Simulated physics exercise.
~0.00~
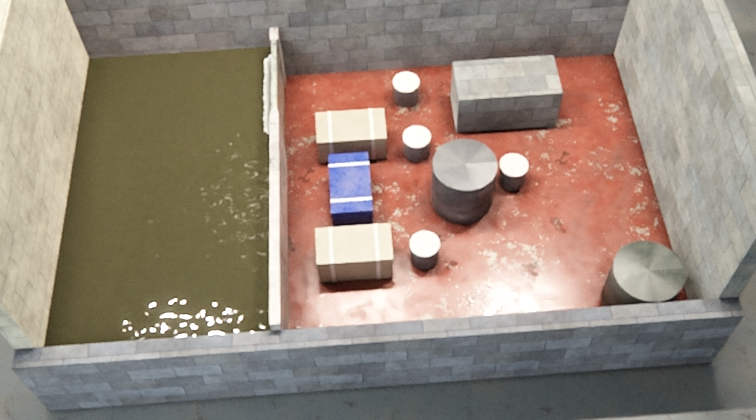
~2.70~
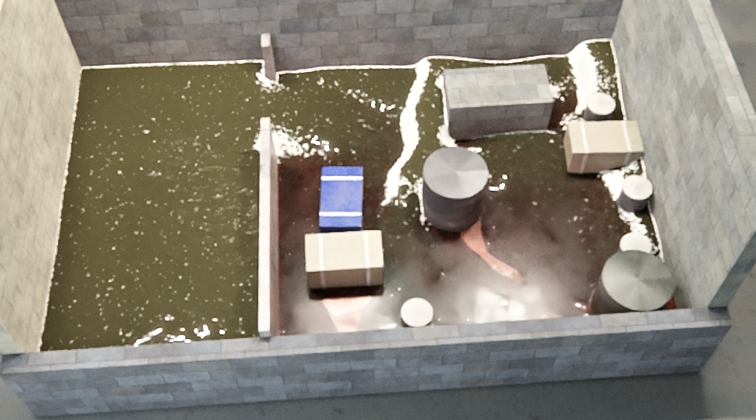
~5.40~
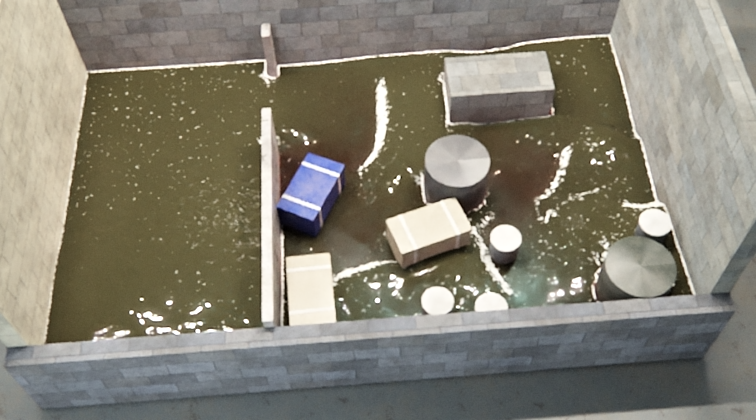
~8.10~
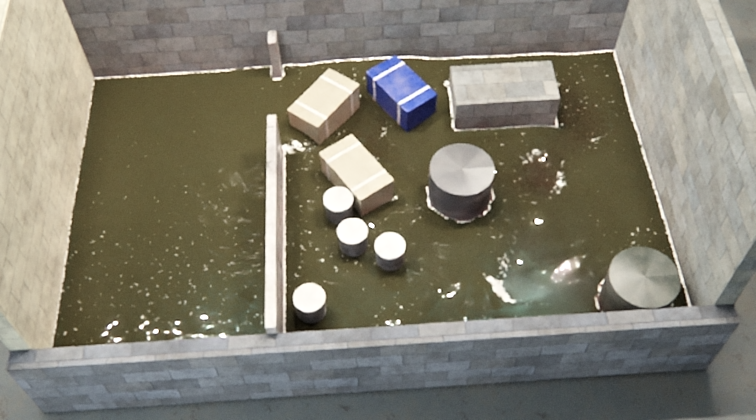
Murky water bursts past the partition, floods the red floor and leaves trunks and pails floating.
